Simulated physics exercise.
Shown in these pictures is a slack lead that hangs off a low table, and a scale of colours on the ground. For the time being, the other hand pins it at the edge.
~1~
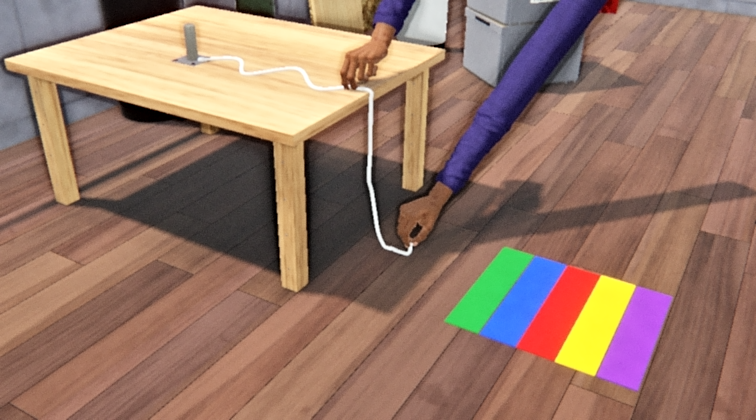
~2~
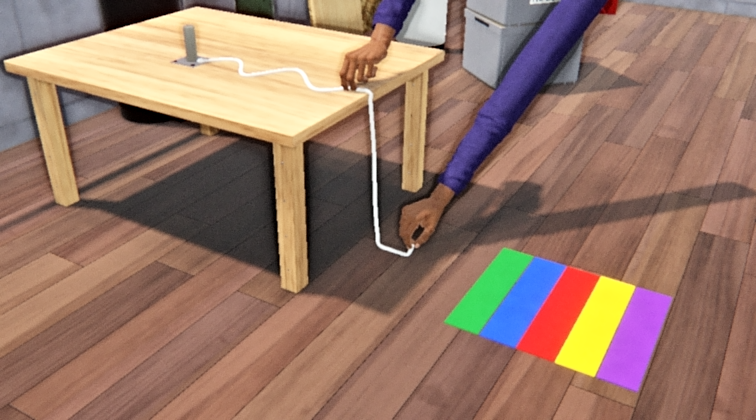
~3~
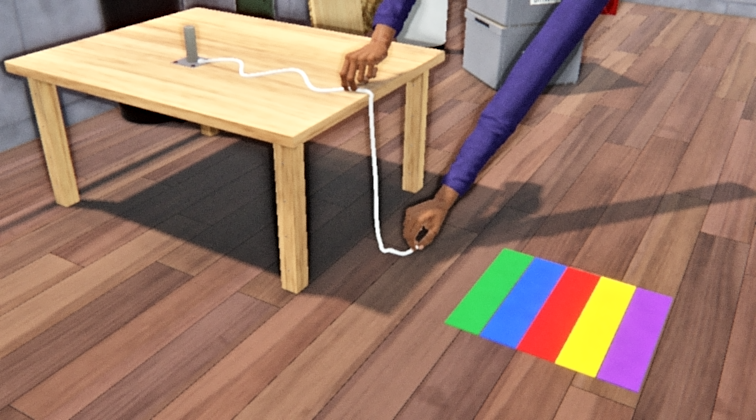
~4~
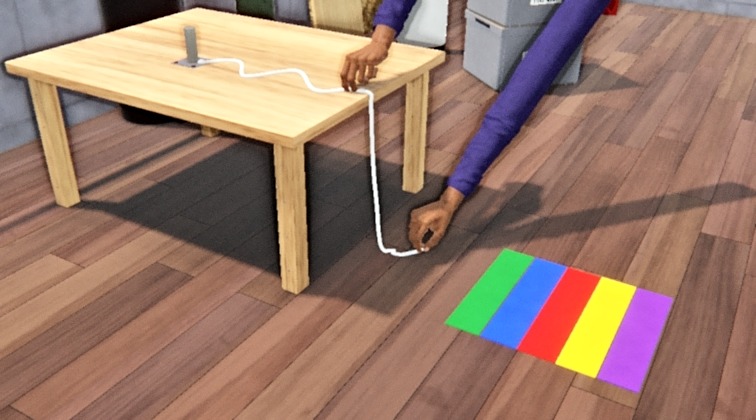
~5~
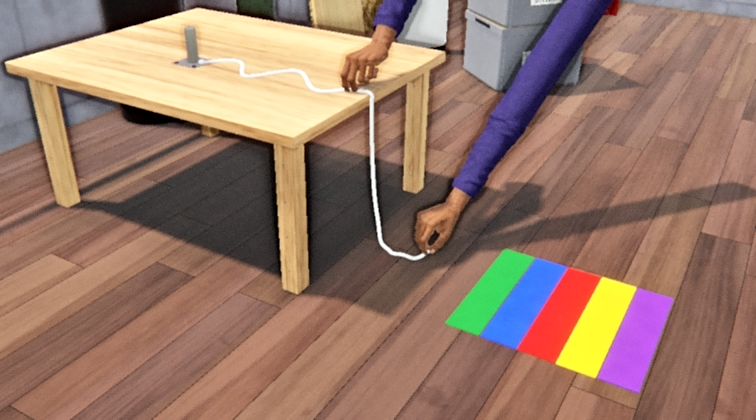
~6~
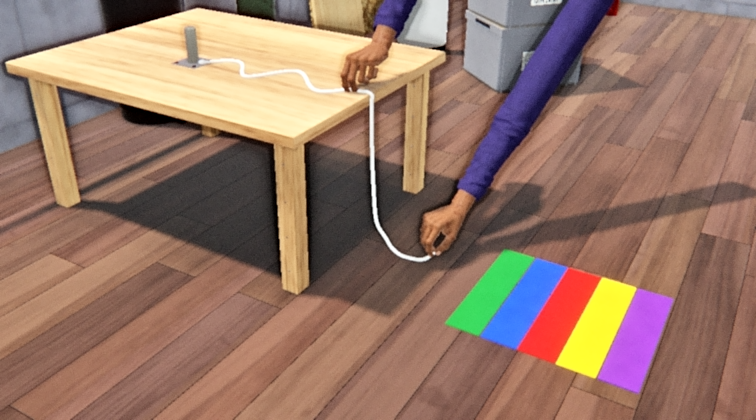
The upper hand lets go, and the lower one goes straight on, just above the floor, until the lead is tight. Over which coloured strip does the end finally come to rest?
Over the yellow strip.
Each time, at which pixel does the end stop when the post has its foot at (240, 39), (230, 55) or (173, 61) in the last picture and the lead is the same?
Roughly (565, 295), then (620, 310), then (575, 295).
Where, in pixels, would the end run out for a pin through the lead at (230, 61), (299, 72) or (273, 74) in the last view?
(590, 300), (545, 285) and (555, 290).
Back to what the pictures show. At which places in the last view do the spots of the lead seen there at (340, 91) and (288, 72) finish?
At (396, 122), then (313, 84).
Soon after, end near (538, 286); over blue.
Then, end near (578, 298); over red.
At full stretch, end near (603, 306); over yellow. The end stops over the yellow strip.
